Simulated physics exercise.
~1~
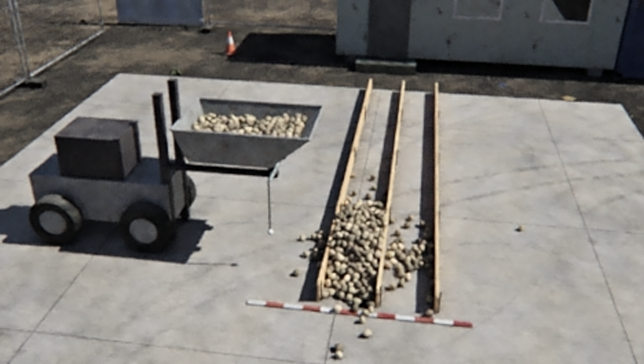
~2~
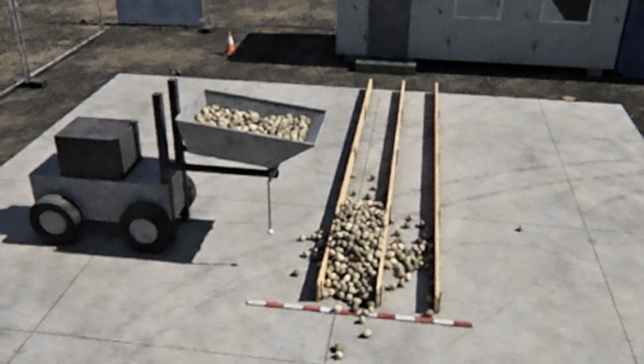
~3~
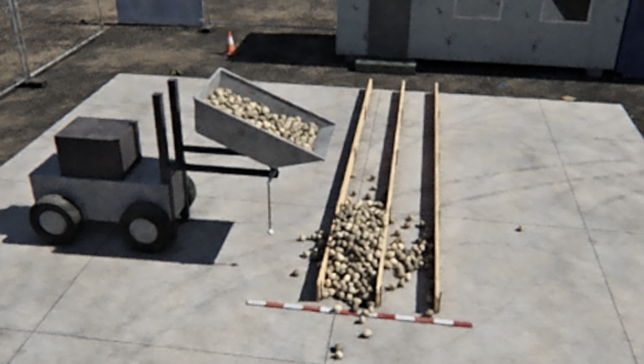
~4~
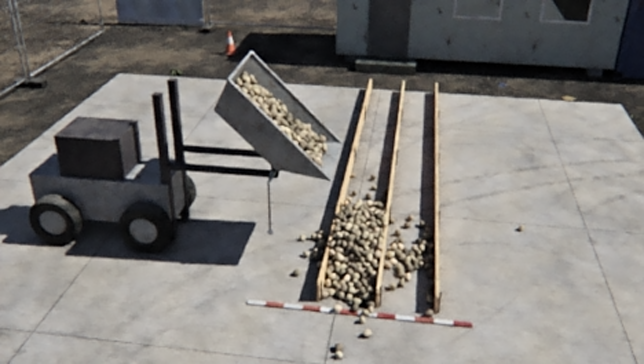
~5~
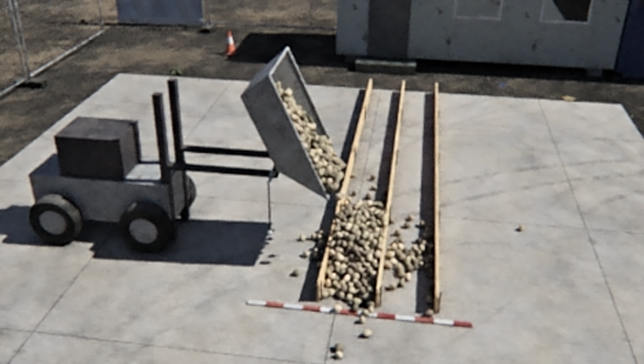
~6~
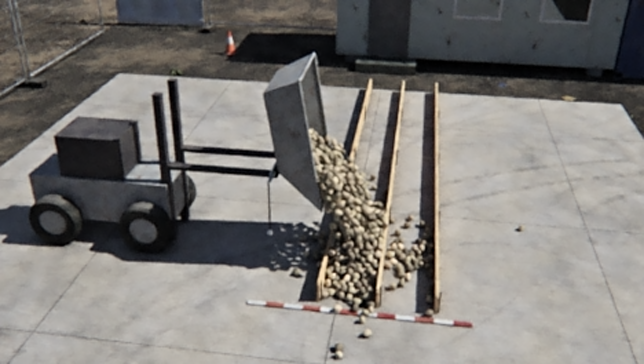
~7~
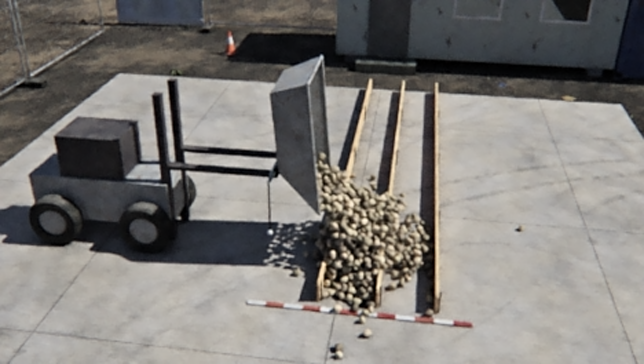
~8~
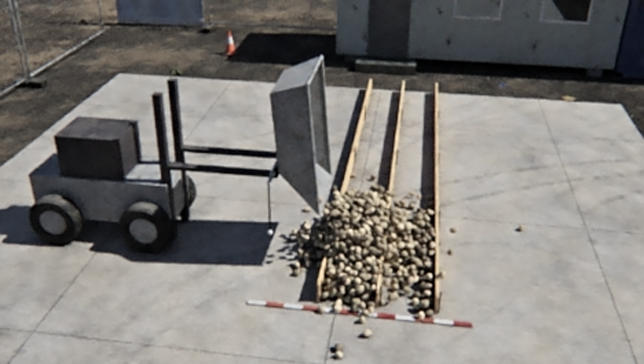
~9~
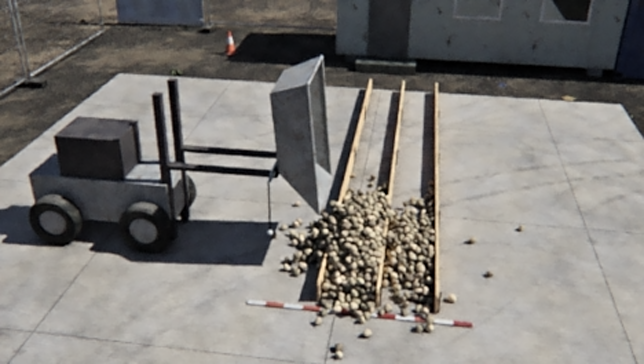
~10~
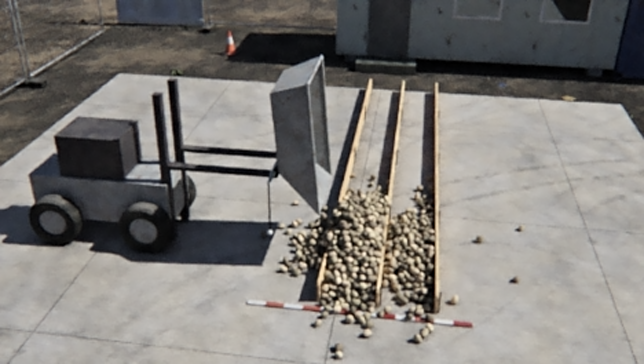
On a sunlit concrete yard, a small dark forklift tipped its grey skip steeply to the right, pouring pale stones onto a pile already lying between wooden planks; the heap spread into both bays, a few stones rolled beyond, and the emptied skip stayed tilted.
